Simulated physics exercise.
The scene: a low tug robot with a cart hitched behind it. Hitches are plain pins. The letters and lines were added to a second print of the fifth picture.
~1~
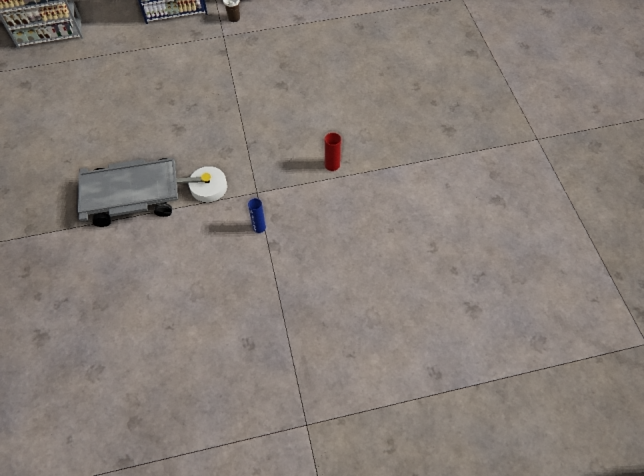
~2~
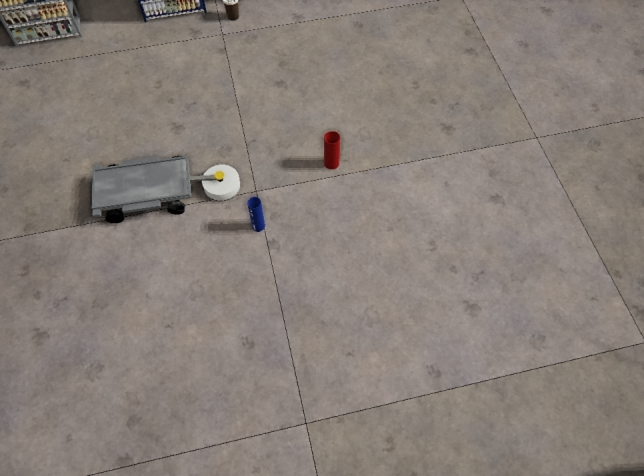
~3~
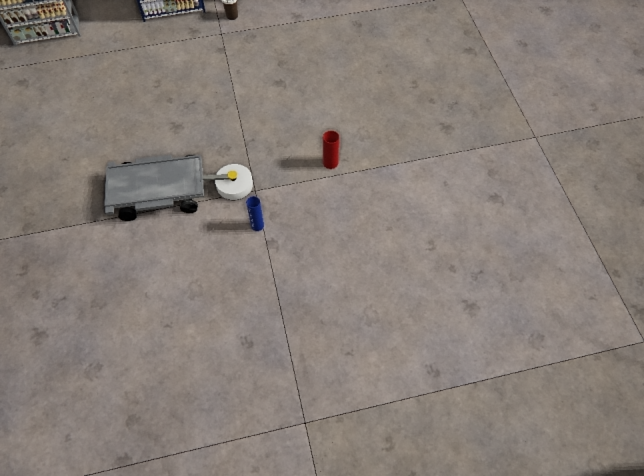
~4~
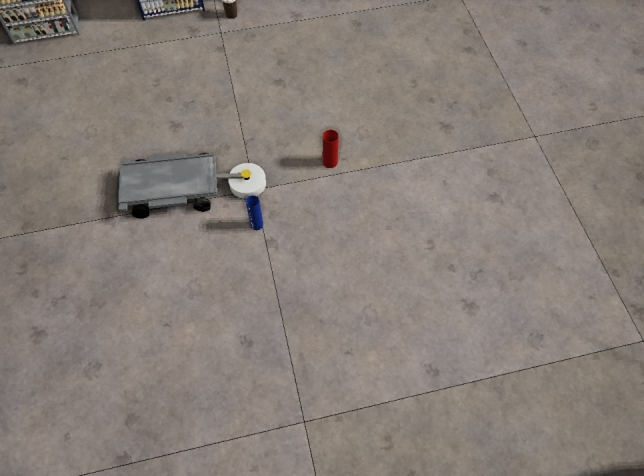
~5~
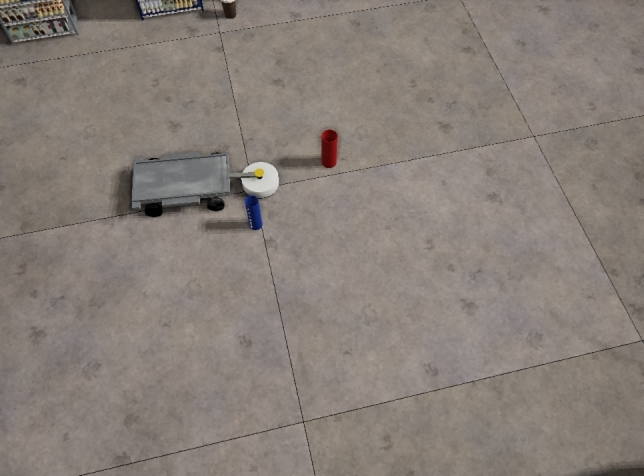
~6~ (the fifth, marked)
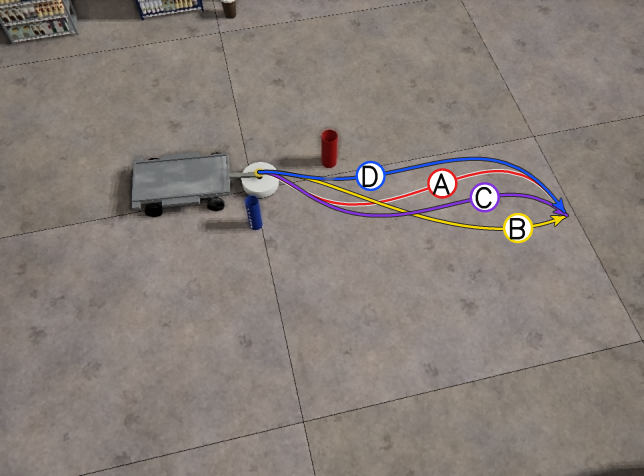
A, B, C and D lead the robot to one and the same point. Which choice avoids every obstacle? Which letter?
Only B clears them all.
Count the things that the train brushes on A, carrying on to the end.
In all, one.
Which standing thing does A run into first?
The blue post.
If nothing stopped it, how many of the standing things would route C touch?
It touches one.
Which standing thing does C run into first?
It meets the blue post.
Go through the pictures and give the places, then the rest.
Blue post (259, 228); robot (208, 183); grey cart (128, 186), in the first picture.
Robot (221, 181); grey cart (141, 183); blue post (259, 226), in the second picture.
Robot (234, 180); grey cart (154, 181); blue post (258, 226), in the third picture.
Robot (247, 179); grey cart (168, 179); blue post (257, 225), in the fourth picture.
Robot (260, 178); grey cart (181, 178); blue post (256, 225); red post (329, 162), in the fifth picture.
On the marked copy, A from (259, 172) via (417, 192) to (564, 212); B from (259, 172) via (408, 213) to (565, 216); C from (259, 172) via (410, 213) to (567, 216); D from (259, 172) via (424, 165) to (564, 212).
Taking B. A third of the way, robot (364, 204), cart (288, 183).
Two thirds of the way, robot (471, 233), cart (394, 209).
When it is over, robot (563, 221), cart (488, 220); nothing has been touched.
As for the rest, A meets the blue post; C meets the blue post; D meets the red post.
